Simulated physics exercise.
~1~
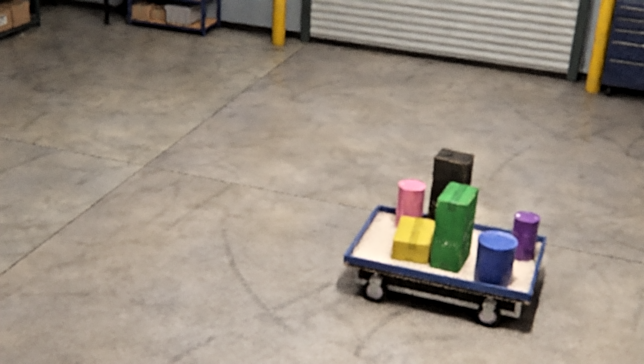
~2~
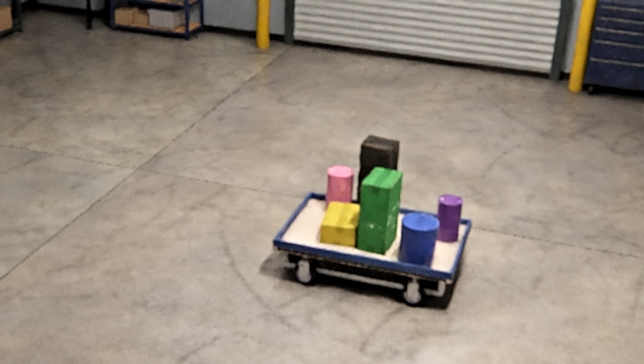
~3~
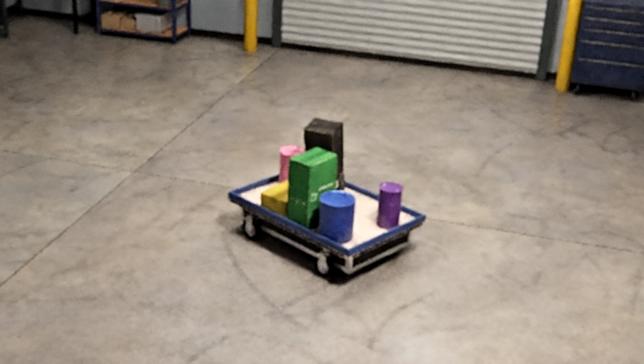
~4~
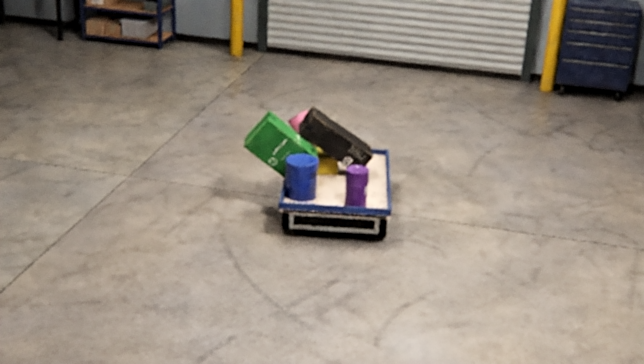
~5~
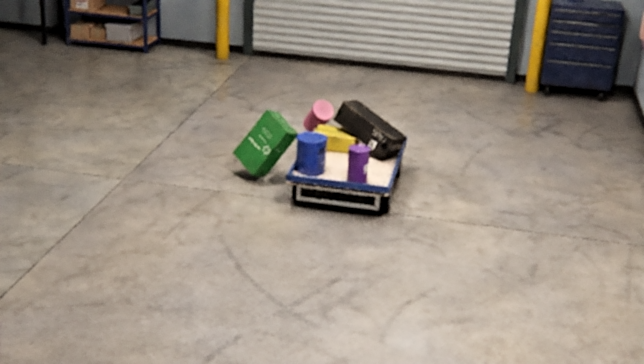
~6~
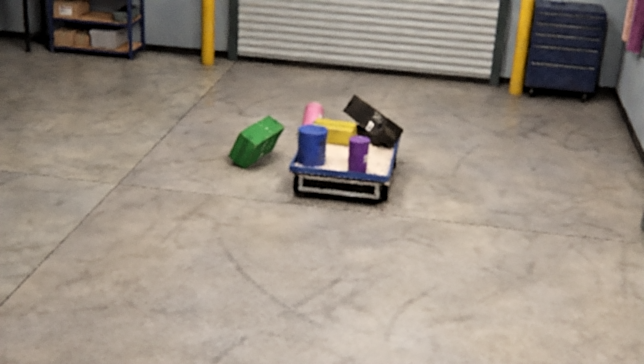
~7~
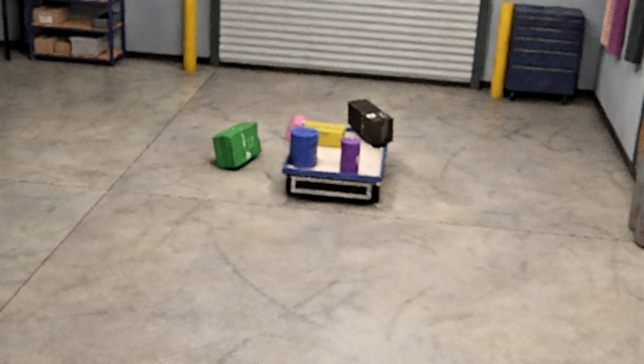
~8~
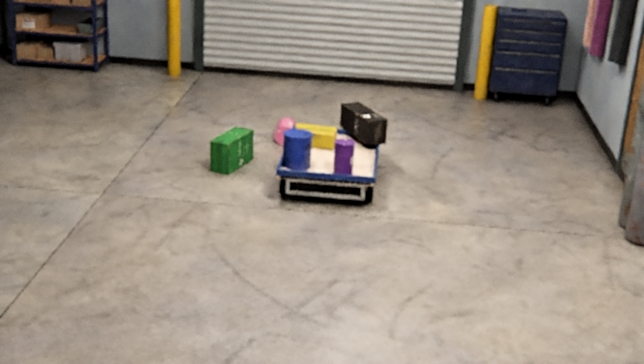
A blue-edged cart carrying coloured boxes and canisters rolled left, then turned away, and its tall green box tipped off onto the floor while the black box toppled over on the deck; the cart stopped with the purple canister still upright.
